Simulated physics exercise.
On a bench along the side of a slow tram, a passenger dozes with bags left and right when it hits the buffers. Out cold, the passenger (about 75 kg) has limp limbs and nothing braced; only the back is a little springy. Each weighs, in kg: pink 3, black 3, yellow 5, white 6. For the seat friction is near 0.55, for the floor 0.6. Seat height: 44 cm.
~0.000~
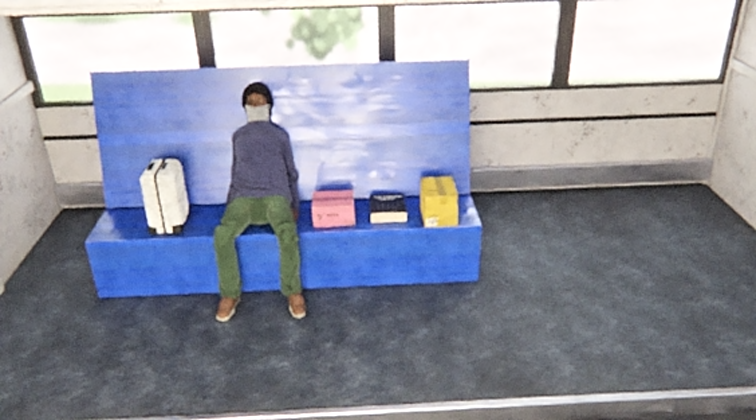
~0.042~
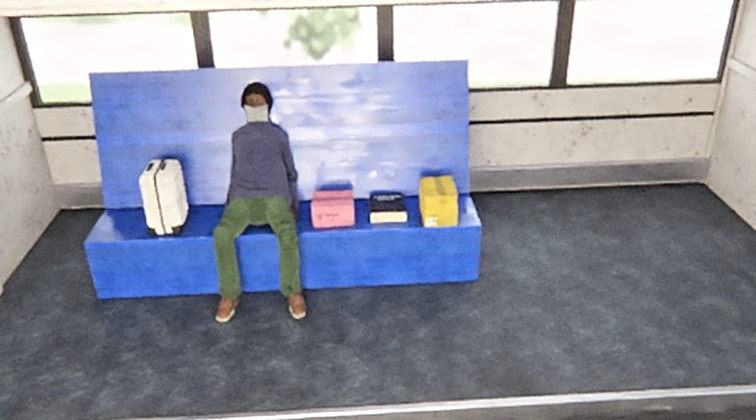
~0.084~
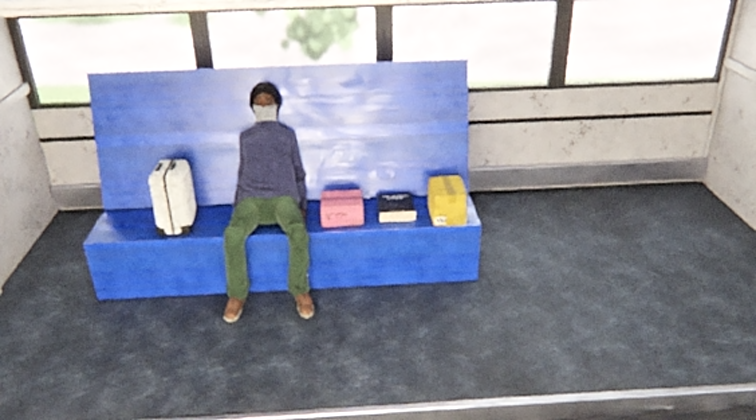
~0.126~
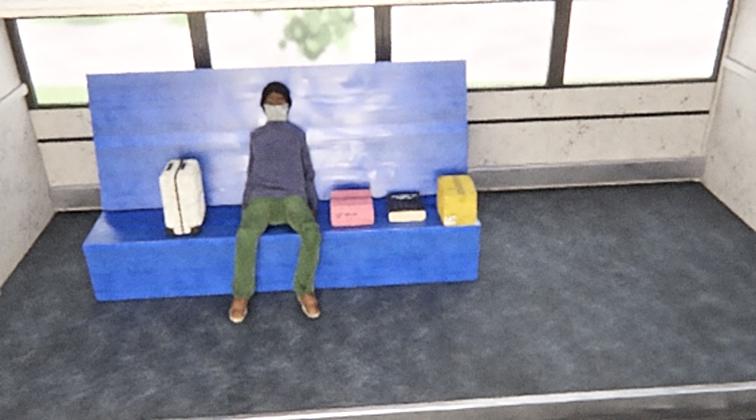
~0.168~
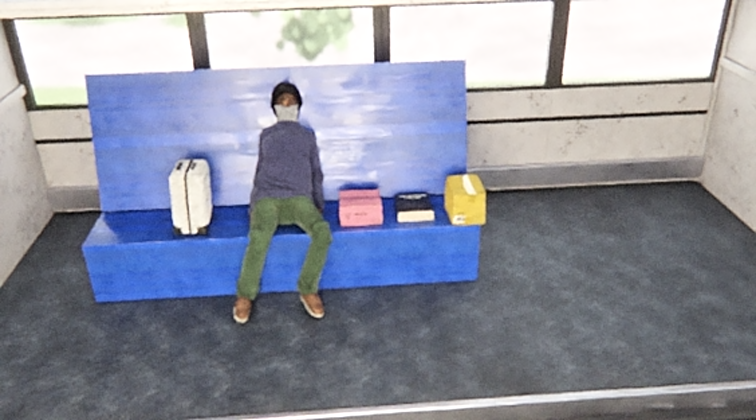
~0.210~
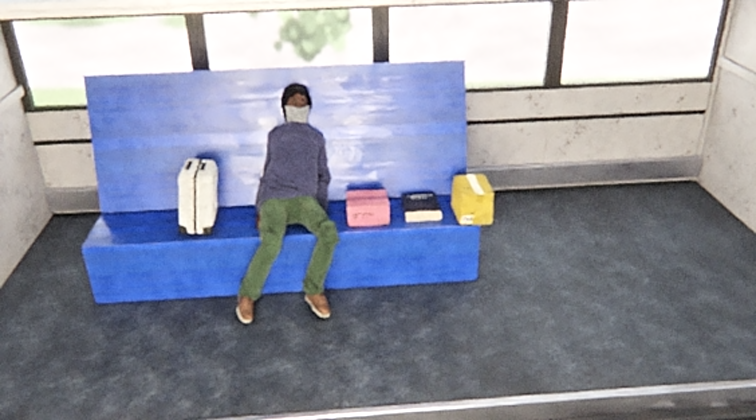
At first, a masked passenger sits slumped on a blue bench, a white suitcase to the left and a pink box, a black item and a yellow bag to the right, barely moving. Then passenger and luggage slide gradually rightward together, until the yellow bag juts past the bench's right end.
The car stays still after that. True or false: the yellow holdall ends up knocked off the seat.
True.
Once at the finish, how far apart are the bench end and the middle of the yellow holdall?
It ends up around 30 centimetres past it.
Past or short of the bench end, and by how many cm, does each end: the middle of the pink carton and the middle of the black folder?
So the pink carton stops 60 cm short, while the black folder stops 30 cm short.
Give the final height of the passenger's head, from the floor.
The head ends roughly 60 centimetres up.
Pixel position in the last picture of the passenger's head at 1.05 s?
Around (390, 179).
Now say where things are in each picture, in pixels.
In the first frame, yellow holdall (439, 202), black folder (388, 208).
In the second frame, yellow holdall (438, 201), black folder (387, 208).
In the third frame, yellow holdall (447, 201), black folder (396, 207).
In the fourth frame, yellow holdall (457, 200), black folder (405, 207).
In the fifth frame, yellow holdall (465, 199), black folder (414, 207).
In the sixth frame, yellow holdall (472, 199), black folder (421, 207). Everything loose set off at about 1.9 m/s.
After 0.40 s the yellow holdall is 15 cm past the bench end, tilted 45°, near (497, 210) in the last picture's view; the black folder 26 cm short of the bench end, tilted 0°.
After 0.65 s the yellow holdall is 30 cm past the bench end, tilted 90°, near (515, 253) in the last picture's view.
After 1.05 s the yellow holdall is 30 cm past the bench end, tilted 90°, near (515, 253) in the last picture's view.
When all is still (1.8 s), pink carton stays on; black folder stays on; yellow holdall drops off; white case stays on; passenger's hips keep to the seat.
